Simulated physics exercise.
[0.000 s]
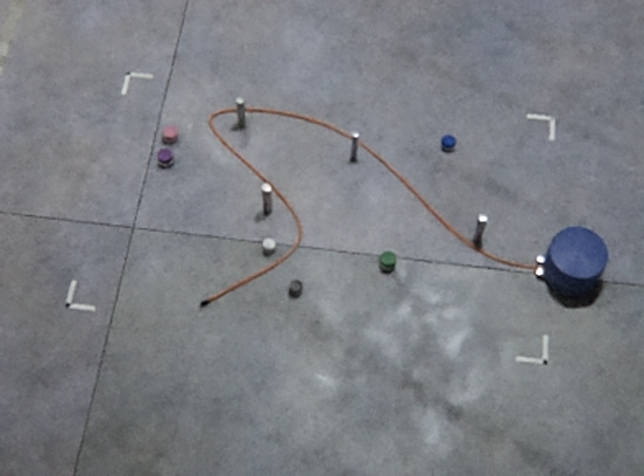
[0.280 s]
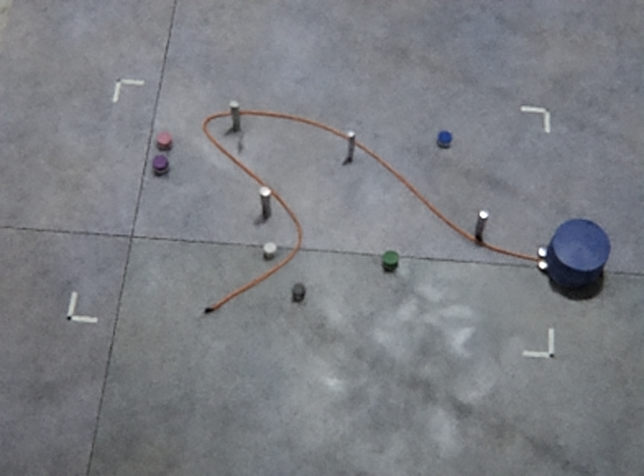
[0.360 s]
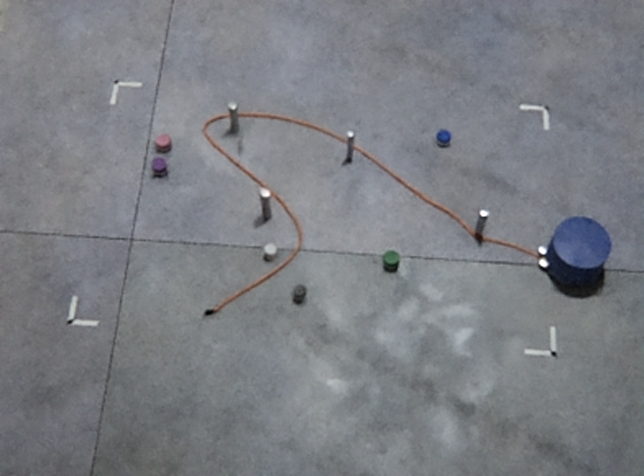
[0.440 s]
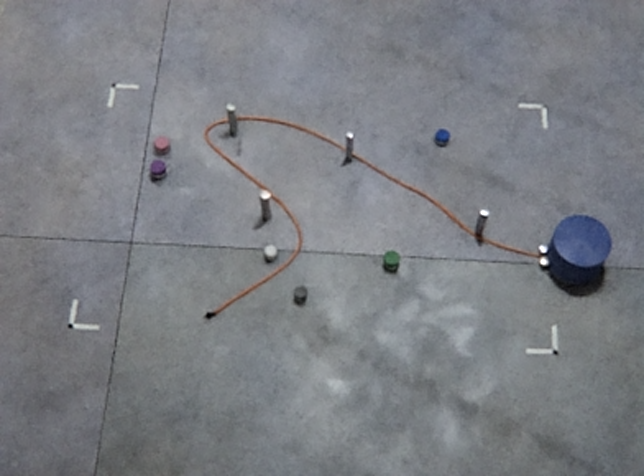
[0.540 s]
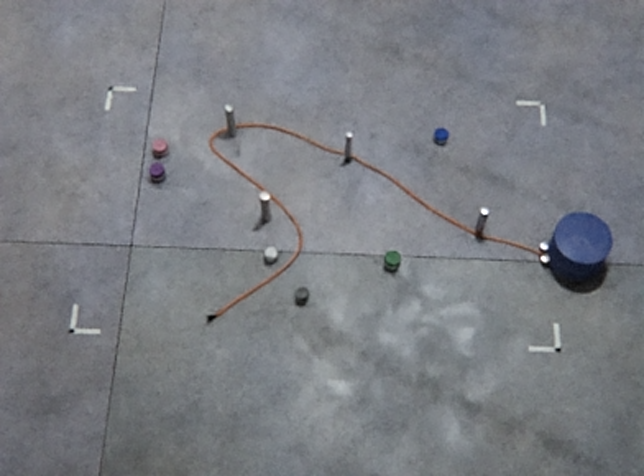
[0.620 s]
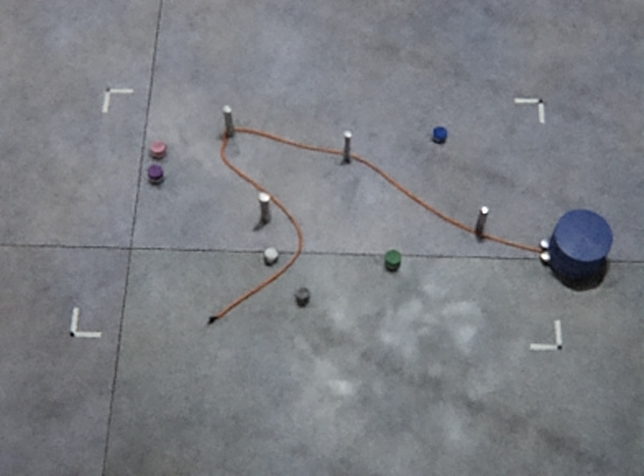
On a grey concrete floor, an orange line draws tighter around posts toward a blue reel.
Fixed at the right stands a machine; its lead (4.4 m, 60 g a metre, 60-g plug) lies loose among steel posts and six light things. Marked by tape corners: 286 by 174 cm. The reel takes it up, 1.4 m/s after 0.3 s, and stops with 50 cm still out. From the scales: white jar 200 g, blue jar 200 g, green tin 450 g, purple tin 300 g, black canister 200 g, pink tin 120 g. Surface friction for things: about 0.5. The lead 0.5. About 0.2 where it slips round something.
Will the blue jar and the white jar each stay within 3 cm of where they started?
Blue jar: No, it is displaced; white jar: No, it is displaced.
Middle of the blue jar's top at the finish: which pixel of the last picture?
Last view, top position: About (512, 235).
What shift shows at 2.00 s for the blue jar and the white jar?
Blue jar: 0 cm; white jar: 6 cm.
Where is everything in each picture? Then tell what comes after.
Blue jar (449, 140); white jar (269, 243); posts (355, 134) (240, 100) (484, 217) (266, 187); lead runs through (483, 253) (385, 163) (265, 111) (253, 169) (271, 267), in the first picture.
Lead runs through (487, 246) (259, 113) (273, 271), in the second picture.
Lead runs through (496, 242) (261, 115) (273, 273), in the third picture.
Lead runs through (507, 248) (267, 120) (274, 274), in the fourth picture.
Lead runs through (529, 249) (282, 130) (275, 276), in the fifth picture.
Blue jar (440, 132); white jar (271, 252); lead runs through (548, 252) (416, 200) (293, 143) (246, 178) (275, 277), in the sixth picture.
After 1.3 s, plug at (280, 221); white jar 6 cm off its start.
After 2.0 s, plug at (346, 78); white jar 6 cm off its start.
After 2.7 s, plug at (538, 242); blue jar 88 cm off its start at (536, 228), white jar 6 cm off its start at (263, 248).
After 3.4 s, plug at (500, 300); blue jar 84 cm off its start, white jar 6 cm off its start.
After 4.2 s, plug at (526, 312); blue jar 84 cm off its start at (512, 235), white jar 6 cm off its start at (263, 248).
